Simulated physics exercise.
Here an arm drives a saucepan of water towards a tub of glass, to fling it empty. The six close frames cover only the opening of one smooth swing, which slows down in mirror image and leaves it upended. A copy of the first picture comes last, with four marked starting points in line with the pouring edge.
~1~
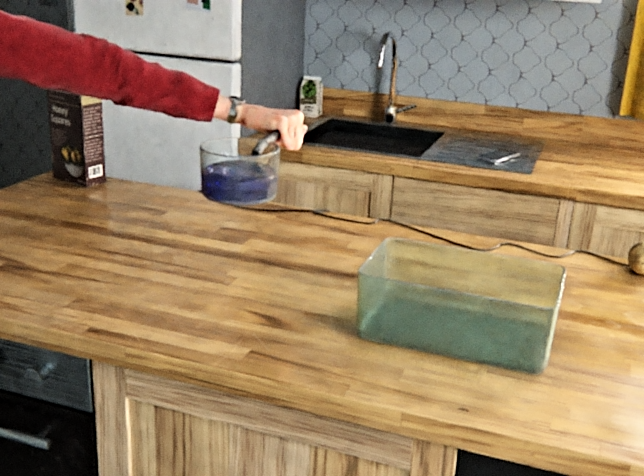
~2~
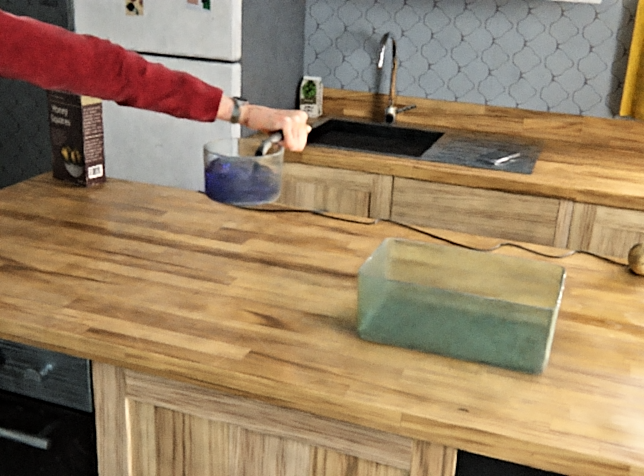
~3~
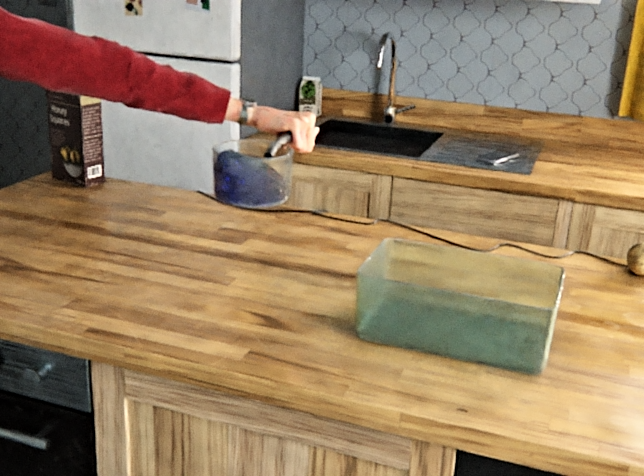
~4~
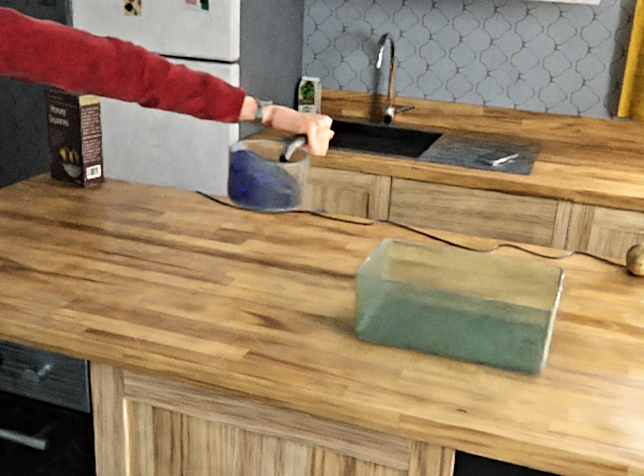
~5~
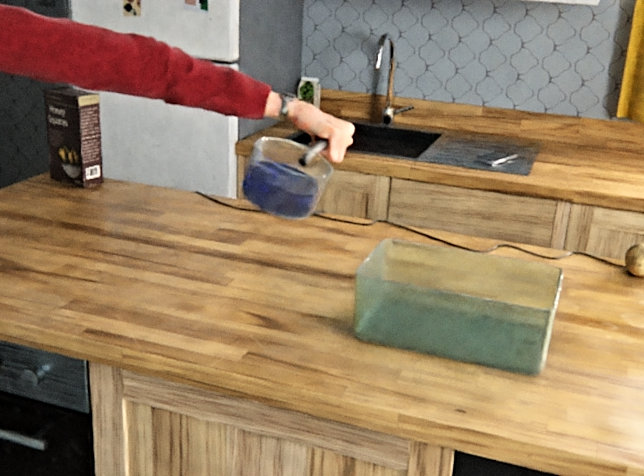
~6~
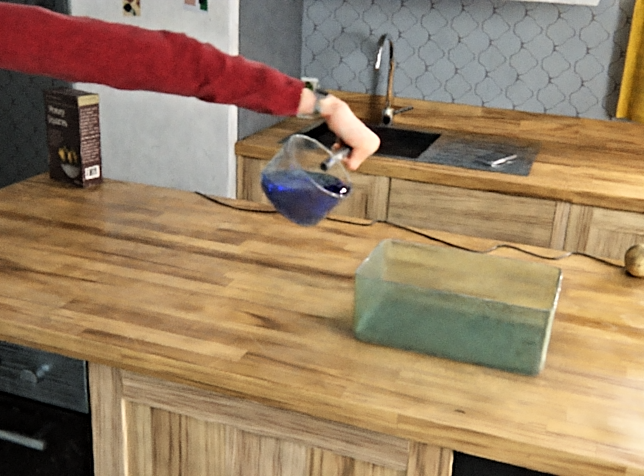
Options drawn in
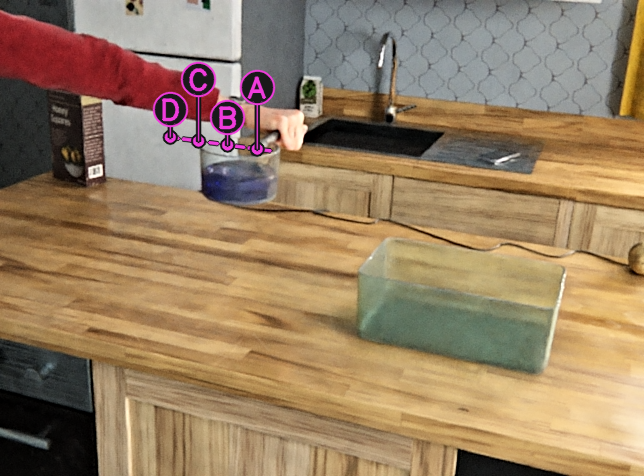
An arm in a red sleeve moves a pan of blue liquid right and tilts it.
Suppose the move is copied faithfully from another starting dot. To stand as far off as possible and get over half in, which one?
It is A.
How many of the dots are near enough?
One of the four.
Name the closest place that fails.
It is B.
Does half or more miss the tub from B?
Yes.
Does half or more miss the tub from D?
Yes, that goes wrong.
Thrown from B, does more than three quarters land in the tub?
No.
In magenta, A at (257, 149); B at (227, 145); C at (198, 141); D at (170, 137).
If A is chosen, about 73 % lands in the tub, 21 % falls short and 7 % goes beside or beyond.
If B is chosen, about 22 % lands in the tub, 74 % falls short and 4 % goes beside or beyond.
If C is chosen, about 0 % lands in the tub, 99 % falls short.
If D is chosen, about 0 % lands in the tub, 100 % falls short.
